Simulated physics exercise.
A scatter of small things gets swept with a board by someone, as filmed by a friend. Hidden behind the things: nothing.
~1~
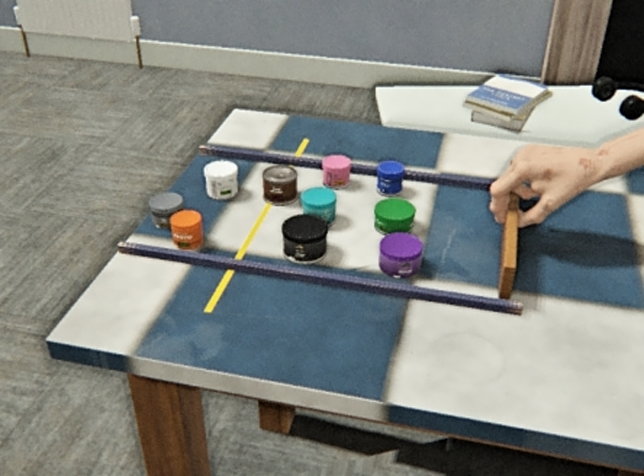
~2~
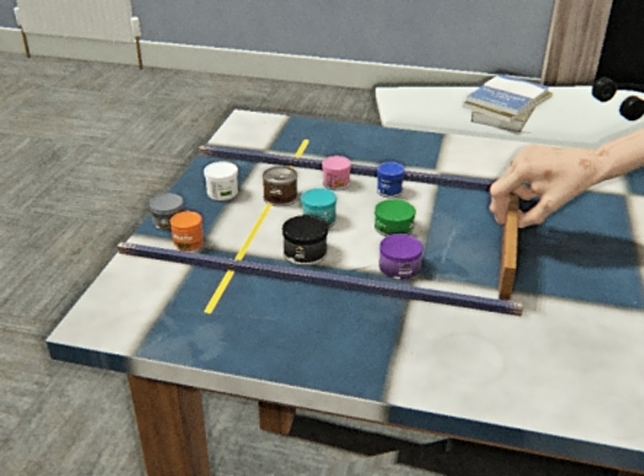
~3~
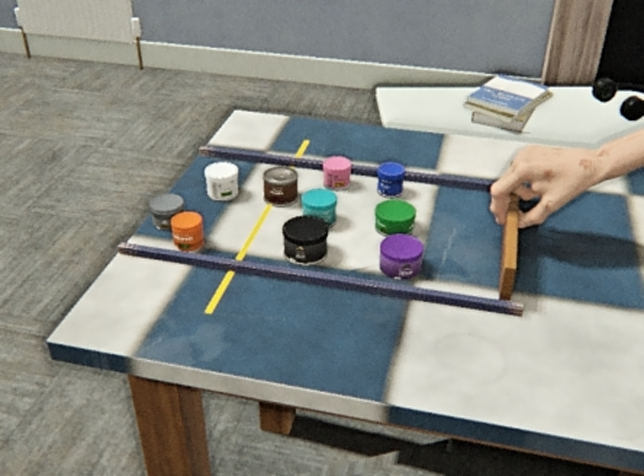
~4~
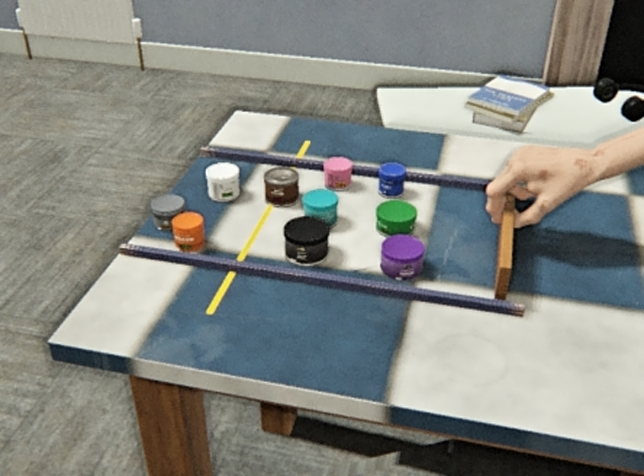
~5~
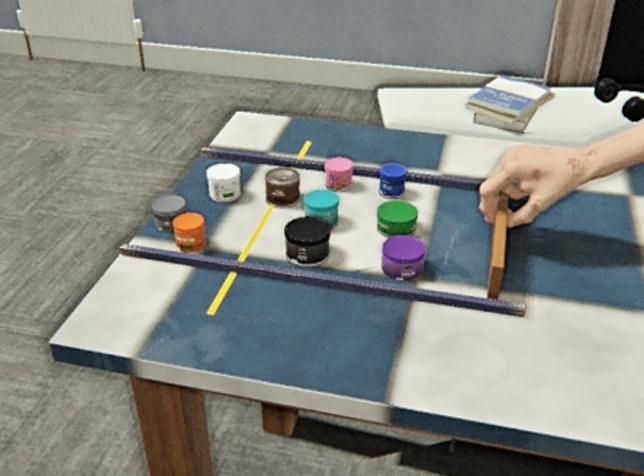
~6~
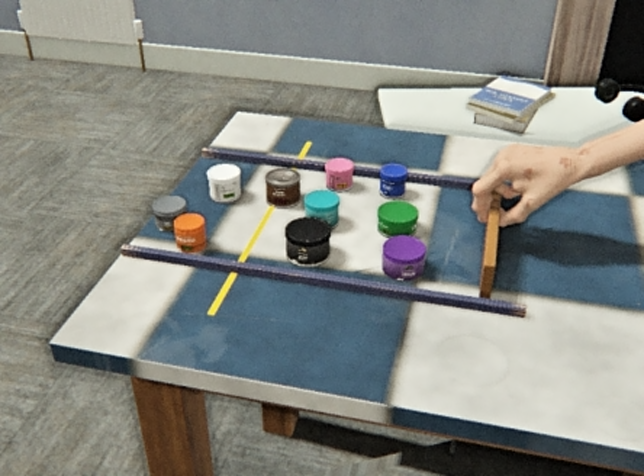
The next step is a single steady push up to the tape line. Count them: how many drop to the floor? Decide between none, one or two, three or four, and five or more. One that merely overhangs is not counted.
The edge claims none.
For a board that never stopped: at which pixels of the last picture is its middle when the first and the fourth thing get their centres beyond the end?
At the first moment about (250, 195), at the next about (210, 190).
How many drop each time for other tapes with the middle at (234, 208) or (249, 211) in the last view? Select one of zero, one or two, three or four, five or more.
First spot, just one or two; second spot, no fall at all.
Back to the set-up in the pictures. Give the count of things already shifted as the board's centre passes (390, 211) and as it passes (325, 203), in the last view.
Tally at point one: 3; at point two: 6.
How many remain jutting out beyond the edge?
0 in all.
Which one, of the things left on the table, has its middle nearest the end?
The one you want is the grey tub.
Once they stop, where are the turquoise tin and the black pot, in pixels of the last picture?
In the last picture the turquoise tin sits at (213, 205) while the black pot sits at (191, 224).
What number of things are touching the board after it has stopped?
4 of them.
Soon after, none off yet; grey tub at rest near (171, 214); white pot at rest near (225, 184); orange tub at rest near (190, 234).
At rest, the number that fall off is zero.
